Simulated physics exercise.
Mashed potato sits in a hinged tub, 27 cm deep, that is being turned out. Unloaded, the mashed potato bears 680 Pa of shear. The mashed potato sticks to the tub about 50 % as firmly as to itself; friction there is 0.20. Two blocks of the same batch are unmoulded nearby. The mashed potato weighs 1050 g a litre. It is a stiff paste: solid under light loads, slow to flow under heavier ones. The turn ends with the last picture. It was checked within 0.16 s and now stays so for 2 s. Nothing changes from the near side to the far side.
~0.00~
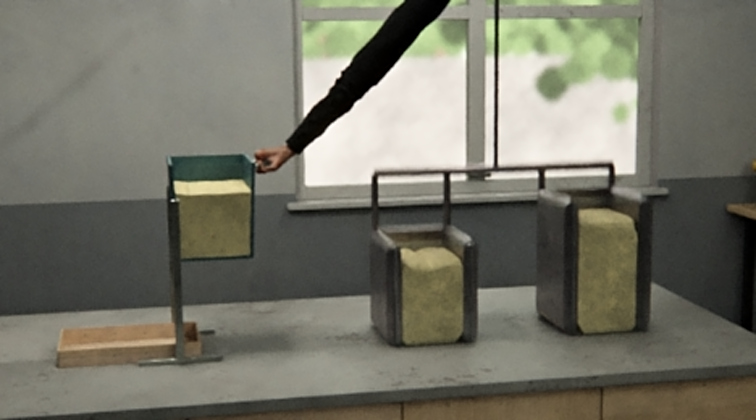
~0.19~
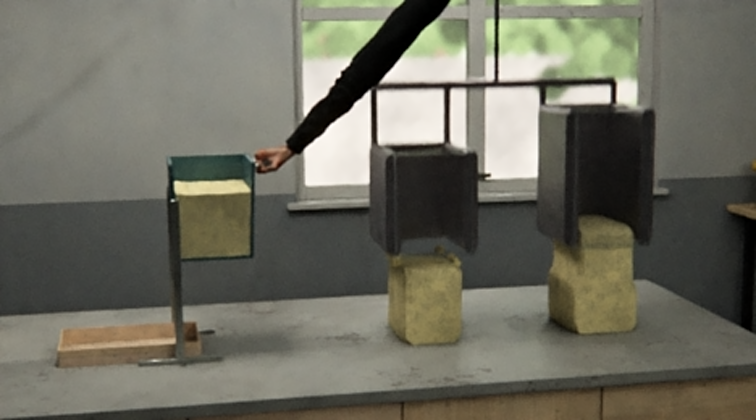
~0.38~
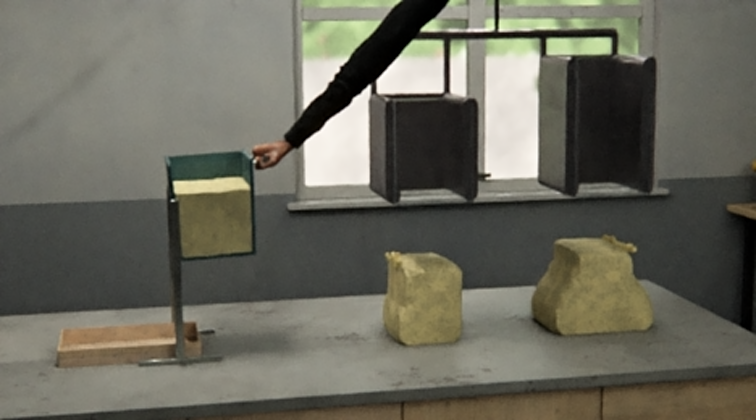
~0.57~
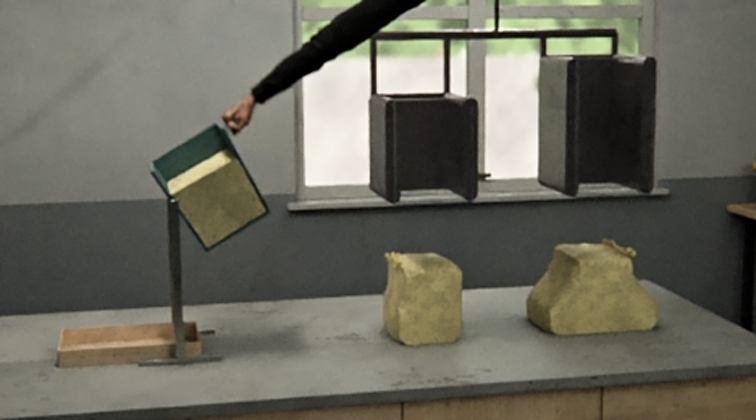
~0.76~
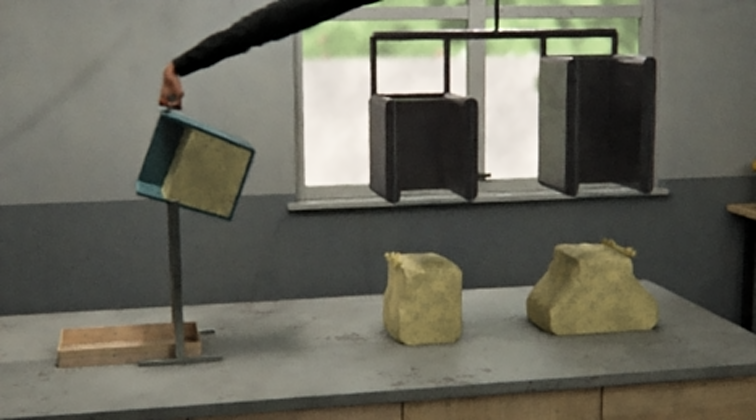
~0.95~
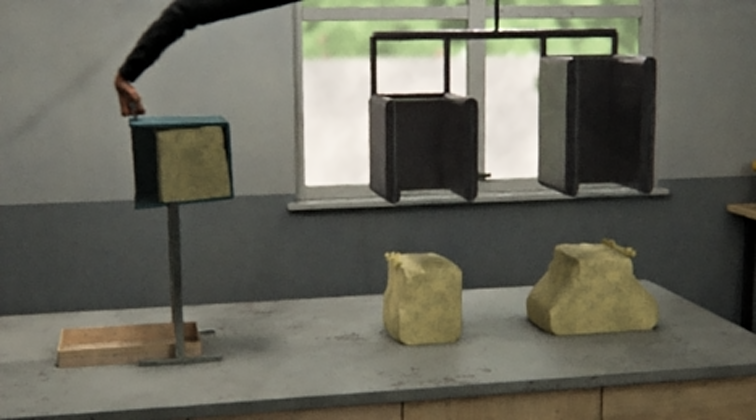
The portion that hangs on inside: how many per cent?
Close to 100 per cent.
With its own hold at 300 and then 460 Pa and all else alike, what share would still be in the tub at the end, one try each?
In that order: 55 %, 75 %.
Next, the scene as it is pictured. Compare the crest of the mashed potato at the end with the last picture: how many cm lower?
Some 1 cm.
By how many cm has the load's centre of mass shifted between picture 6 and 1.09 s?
Roughly 1 cm.
By 1.09 s, the tub is at 92 degrees and holds 100 %.
By 1.26 s, the tub is at 92 degrees and holds 100 %.
By 1.43 s, the tub is at 92 degrees and holds 100 %.
By 1.60 s, the tub is at 92 degrees and holds 100 %.
By 2.95 s, at the end, the tub is at 92 degrees and holds 100 %.
